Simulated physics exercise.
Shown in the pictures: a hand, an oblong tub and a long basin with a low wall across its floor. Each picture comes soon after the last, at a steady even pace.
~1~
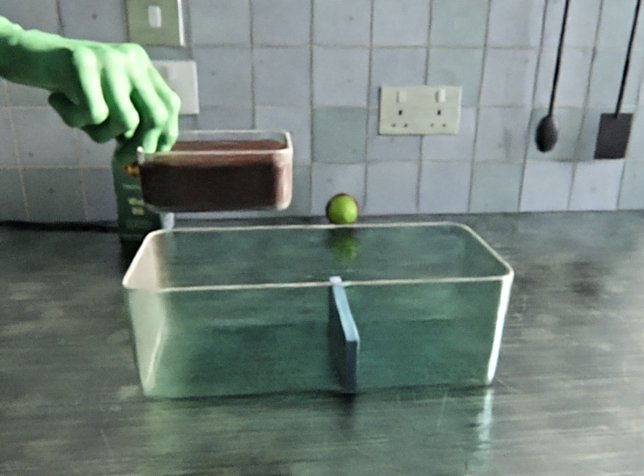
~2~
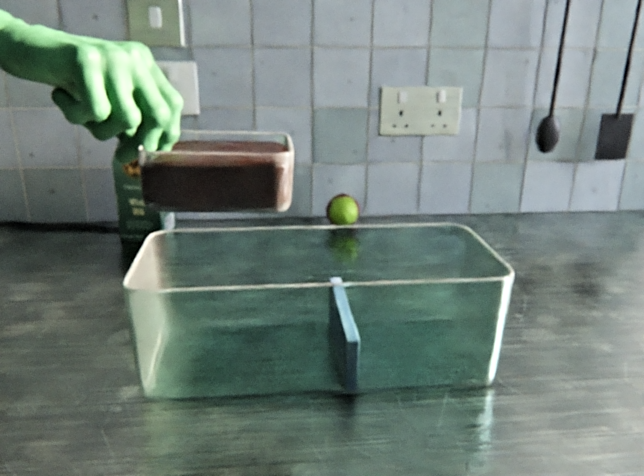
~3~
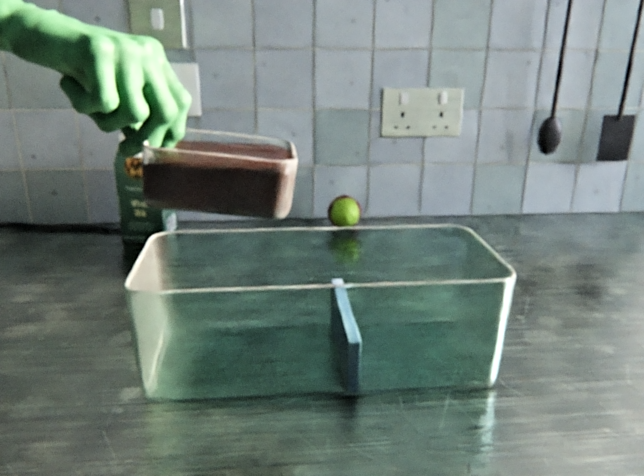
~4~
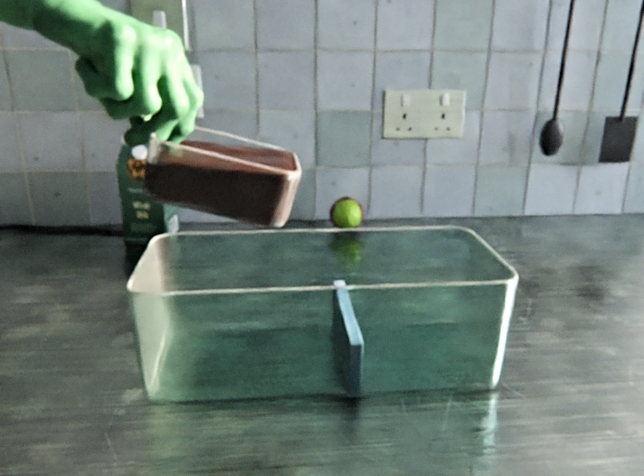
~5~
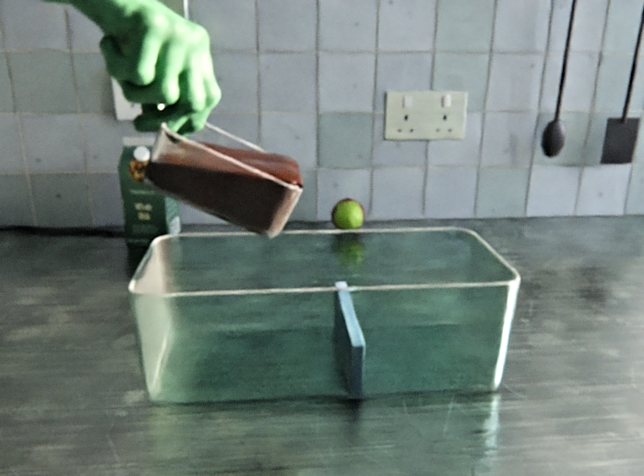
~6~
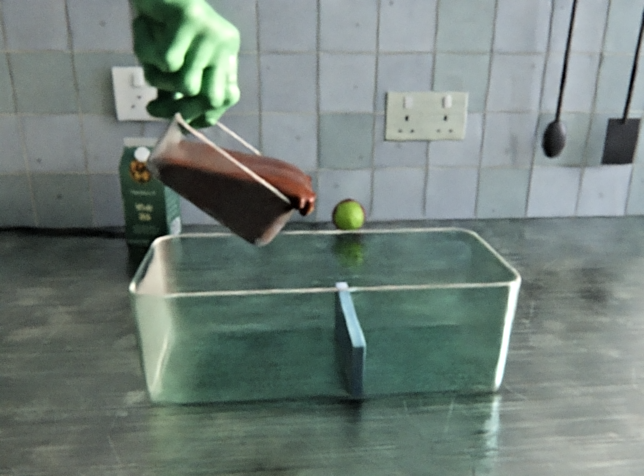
On a dark, streaked kitchen worktop before a grey tiled wall with a white socket, seen from the front by a nearly still camera, a long clear basin with a low blue divider stands near a green carton and a green lime. A green hand holds a small clear tub of brown liquid above the basin's left side. The hand tilts the tub rightward, slowly then faster, and brown liquid begins crossing its right rim.
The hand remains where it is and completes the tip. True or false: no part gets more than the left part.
True.
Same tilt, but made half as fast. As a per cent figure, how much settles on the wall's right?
Near 50 in a hundred.
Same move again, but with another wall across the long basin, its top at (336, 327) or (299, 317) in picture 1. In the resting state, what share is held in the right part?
The first placement gives around 40 percent, the second 80 percent.
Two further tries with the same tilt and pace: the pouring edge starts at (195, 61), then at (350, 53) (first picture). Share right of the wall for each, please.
First place gives some 5 %, second place some 85 %.
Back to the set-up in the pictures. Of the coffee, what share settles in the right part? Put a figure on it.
Around 20 percent.
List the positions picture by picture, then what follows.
It leans 0°; its right rim is at (288, 143); the coffee meets the walls at (151, 150) and (286, 150); the long basin's rim runs from (137, 259) to (487, 249); the wall's top is at (342, 306), in the first frame.
It leans 2°; its right rim is at (290, 146); the coffee meets the walls at (151, 150) and (288, 151), in the second frame.
It leans 7°; its right rim is at (293, 153); the coffee meets the walls at (155, 149) and (291, 154), in the third frame.
It leans 15°; its right rim is at (297, 165); the coffee meets the walls at (159, 149) and (295, 159), in the fourth frame.
It leans 26°; its right rim is at (298, 180); the coffee meets the walls at (160, 149) and (297, 172); 4 per cent is over the edge, in the fifth frame.
It leans 38°; its right rim is at (296, 195); the coffee meets the walls at (159, 147) and (283, 173); 12 per cent is over the edge, in the sixth frame.
A moment on, the tilt is 109° and 5 per cent is still to pour, 67 is left of the wall and 22 right of it.
Next, the tilt is 118° and 0 per cent is still to pour, 74 is left of the wall and 21 right of it.
Then the tilt is 118° and 0 per cent is still to pour, 76 is left of the wall and 21 right of it.
Later the tilt is 118° and 0 per cent is still to pour, 76 is left of the wall and 22 right of it.
Finally, 76 per cent lies left of the wall, 22 right of it and 2 outside.
